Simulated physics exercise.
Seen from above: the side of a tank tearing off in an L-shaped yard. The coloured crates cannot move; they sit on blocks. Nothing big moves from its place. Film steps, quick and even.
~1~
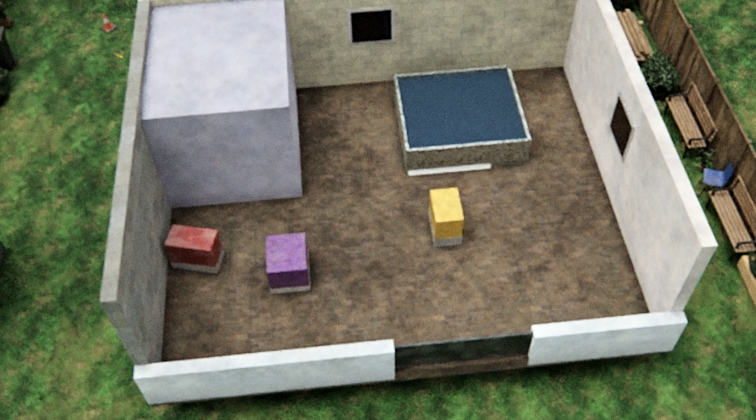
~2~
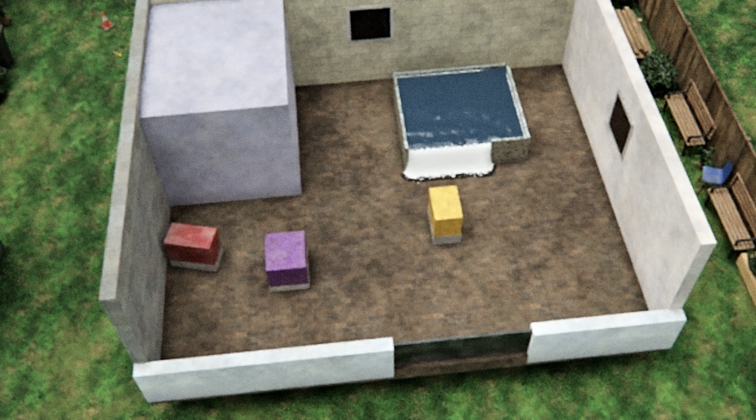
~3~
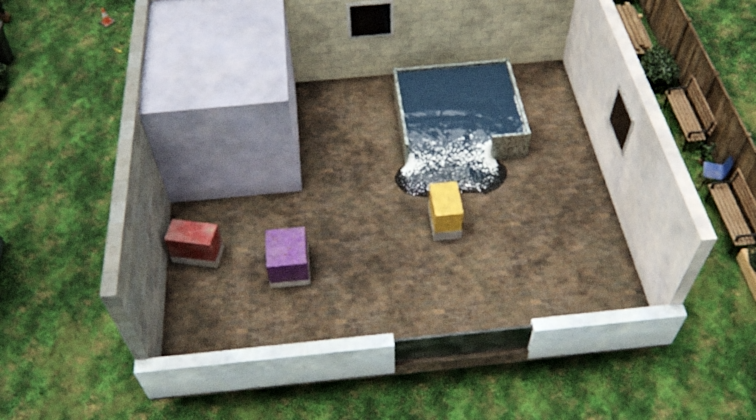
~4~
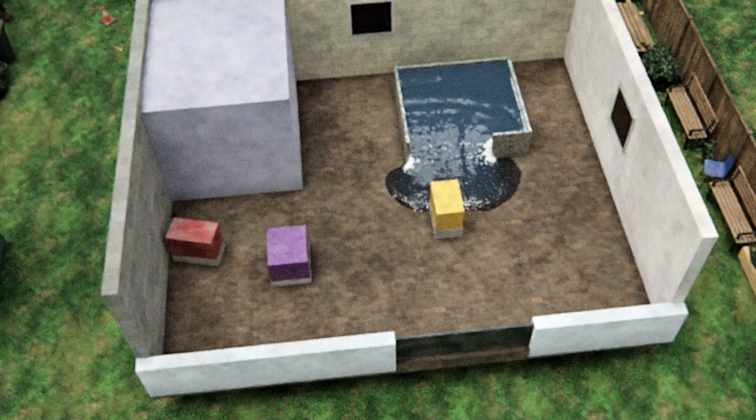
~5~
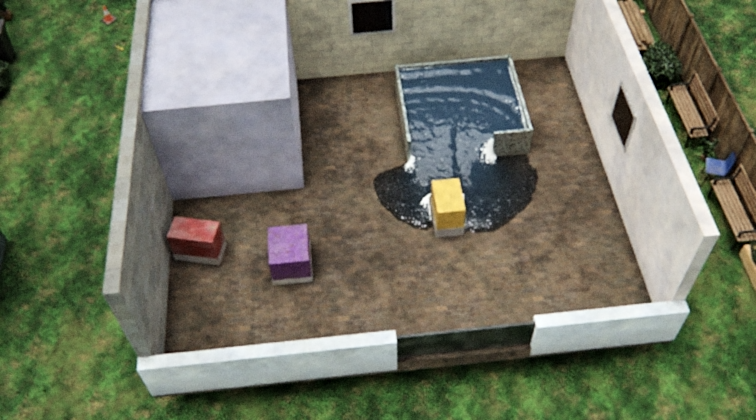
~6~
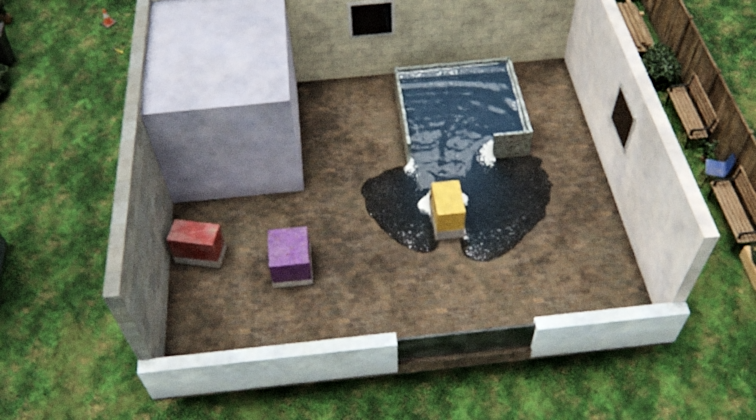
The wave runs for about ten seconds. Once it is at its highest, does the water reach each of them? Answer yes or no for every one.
Red crate: No, it stays dry; yellow crate: Yes, it gets wet; purple crate: Yes, it gets wet.
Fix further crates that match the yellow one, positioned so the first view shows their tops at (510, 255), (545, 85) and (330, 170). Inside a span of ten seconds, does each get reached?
Crate one is touched by the flood; crate two avoids the flood; crate three avoids the flood.
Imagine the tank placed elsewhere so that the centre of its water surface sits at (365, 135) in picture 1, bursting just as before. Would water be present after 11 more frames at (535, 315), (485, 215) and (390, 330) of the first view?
First unwetted; next unwetted; last drenched.
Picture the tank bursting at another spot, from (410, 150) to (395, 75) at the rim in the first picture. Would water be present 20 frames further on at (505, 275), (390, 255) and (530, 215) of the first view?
Taken in turn, that's not reached, reached, and finally not reached.
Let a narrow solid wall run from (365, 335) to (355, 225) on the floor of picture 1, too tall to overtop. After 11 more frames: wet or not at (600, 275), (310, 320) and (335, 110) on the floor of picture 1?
In turn: Covered, free of water, free of water.
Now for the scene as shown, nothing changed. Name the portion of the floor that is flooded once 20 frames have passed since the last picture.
Roughly 65 percent, I reckon.
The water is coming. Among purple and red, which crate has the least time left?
I'd go with the crate marked purple.
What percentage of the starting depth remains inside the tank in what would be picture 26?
Estimate: Some 34 %.
A moment on, water covers 30 % of the floor; the red crate not reached, the yellow crate water round its plinth, the purple crate not reached.
Next, water covers 45 % of the floor; the red crate not reached, the yellow crate water round its plinth, the purple crate water round its plinth.
Then, water covers 65 % of the floor; the red crate water round its plinth, the yellow crate water round its plinth, the purple crate water round its plinth.
Later, water covers 75 % of the floor; the red crate water round its plinth, the yellow crate water round its plinth, the purple crate water round its plinth.
In the end, water covers 95 % of the floor; the red crate stayed above the water, the yellow crate was topped, the purple crate was topped.
